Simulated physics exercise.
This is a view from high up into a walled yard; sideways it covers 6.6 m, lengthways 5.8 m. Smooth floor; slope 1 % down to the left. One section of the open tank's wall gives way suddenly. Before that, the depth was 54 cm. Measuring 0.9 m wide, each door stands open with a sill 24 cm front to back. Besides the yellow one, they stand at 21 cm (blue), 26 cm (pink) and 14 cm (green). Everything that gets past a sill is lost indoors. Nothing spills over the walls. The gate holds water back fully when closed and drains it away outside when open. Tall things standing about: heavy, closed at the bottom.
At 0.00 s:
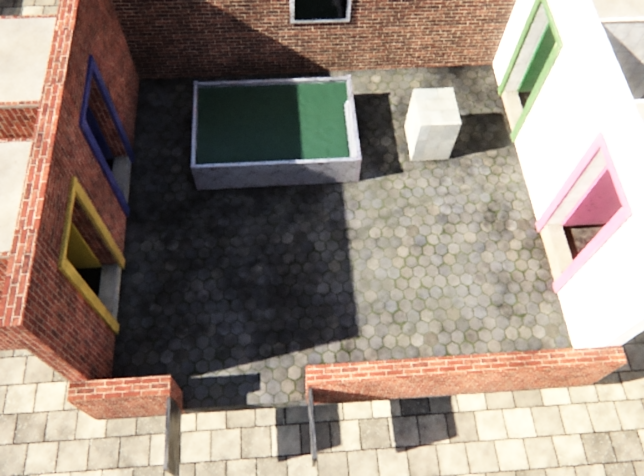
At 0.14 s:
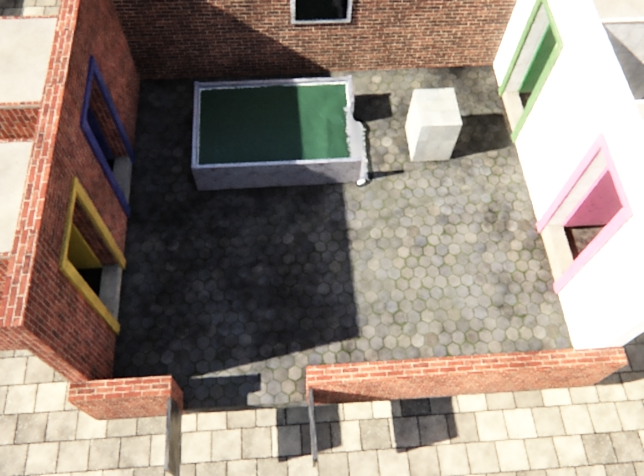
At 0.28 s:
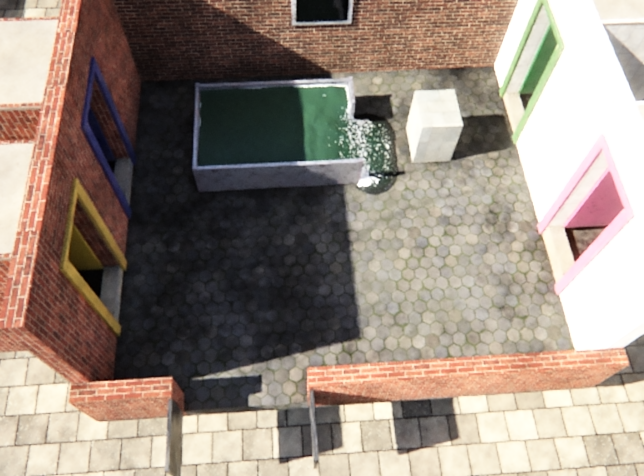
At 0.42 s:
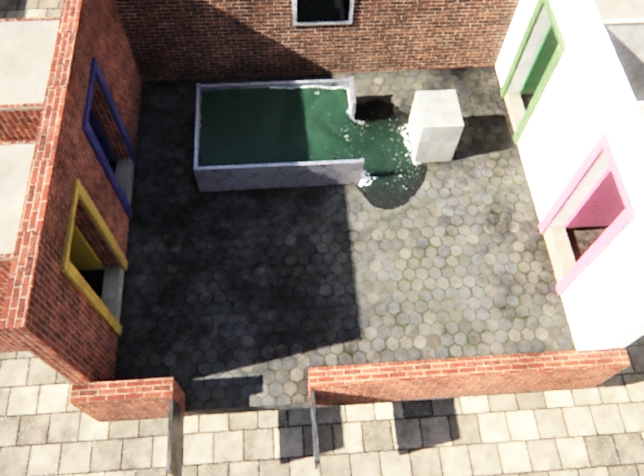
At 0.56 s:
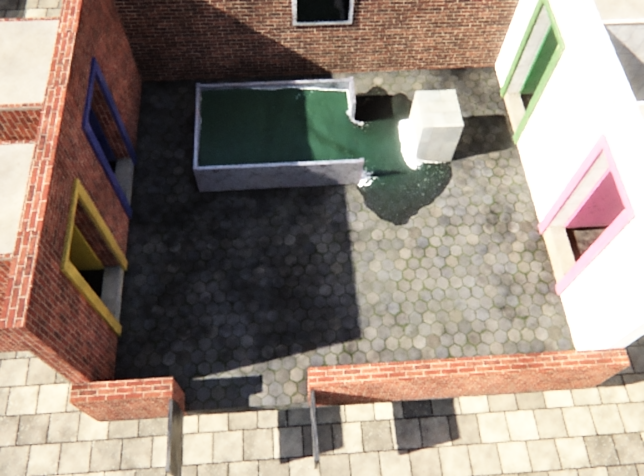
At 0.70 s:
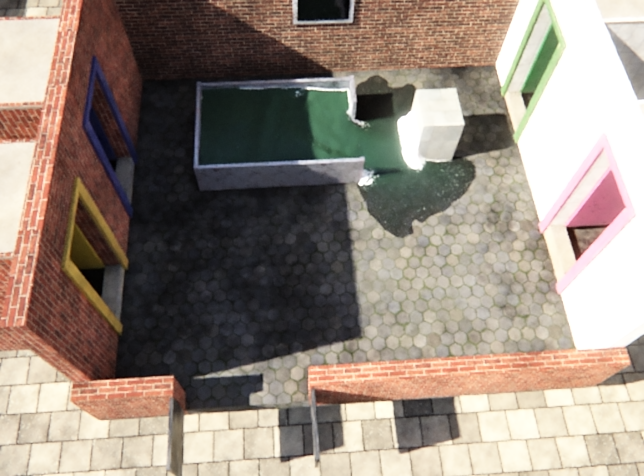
Walled yard with coloured door surrounds, green water bursting from the right end of an open tank and spreading around a pale block.
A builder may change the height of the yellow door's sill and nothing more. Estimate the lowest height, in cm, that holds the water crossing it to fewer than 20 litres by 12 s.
My estimate is 8 cm.
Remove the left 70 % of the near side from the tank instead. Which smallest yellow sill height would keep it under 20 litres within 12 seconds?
Estimate: Near 13.0 cm.
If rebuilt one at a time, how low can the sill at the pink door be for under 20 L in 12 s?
At the pink door it takes roughly 10.0 centimetres.
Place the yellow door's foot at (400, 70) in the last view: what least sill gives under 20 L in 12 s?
Something near 16 cm.
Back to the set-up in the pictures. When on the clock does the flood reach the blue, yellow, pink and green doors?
Blue = 6.0 s, yellow = 6.5 s, pink = 1.6 s, green = 1.6 s.
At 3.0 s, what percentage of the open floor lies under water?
About 45 per cent.
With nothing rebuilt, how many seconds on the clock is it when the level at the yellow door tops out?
The depth peaks at about 8.5 seconds.
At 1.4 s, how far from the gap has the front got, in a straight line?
Around 3.2 m from the gap.
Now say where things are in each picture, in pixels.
Still water, 54 cm deep, in the open tank at (275, 123); the yellow door at (99, 268) is dry, in the first picture.
Water pours out at (352, 146) and has run 0.3 m, to (366, 147); about 5 cm deep outside, 54 cm at the back, in the second picture.
The gap is at (353, 148), the front 0.7 m out at (391, 150); the back of the open tank holds 54 cm, in the third picture.
The gap is at (354, 148), the front 1.1 m out at (420, 171); the back of the open tank holds 54 cm, in the fourth picture.
Water pours out at (354, 148) and has run 1.5 m, to (446, 176); about 6 cm deep outside, 54 cm at the back, in the fifth picture.
The front is at (468, 176), 1.9 m from the gap at (354, 147); 3.1 m2 of floor is wet, 54 cm left at the back; 4.2 m in a straight line remain to the yellow door at (102, 268), in the sixth picture.
After 1.4 s water covers 20 % of the floor, deepest (37 cm) near (399, 148); it has not reached the yellow door.
After 3.0 s water covers 45 % of the floor, deepest (27 cm) near (399, 148); it has not reached the yellow door.
After 12.0 s water covers 100 % of the floor, deepest (12 cm) near (193, 87); 10 cm at the yellow door, 0 litres in over its 20 cm sill.
At the yellow door as built, the water arrived by 6.6 s and peaked near 12 cm at 8.4 s.
With a sill of 7 cm, 31 litres would have come in within the 12 s; with 9.5 cm, 5 litres. So under 20 litres takes about 8 cm.
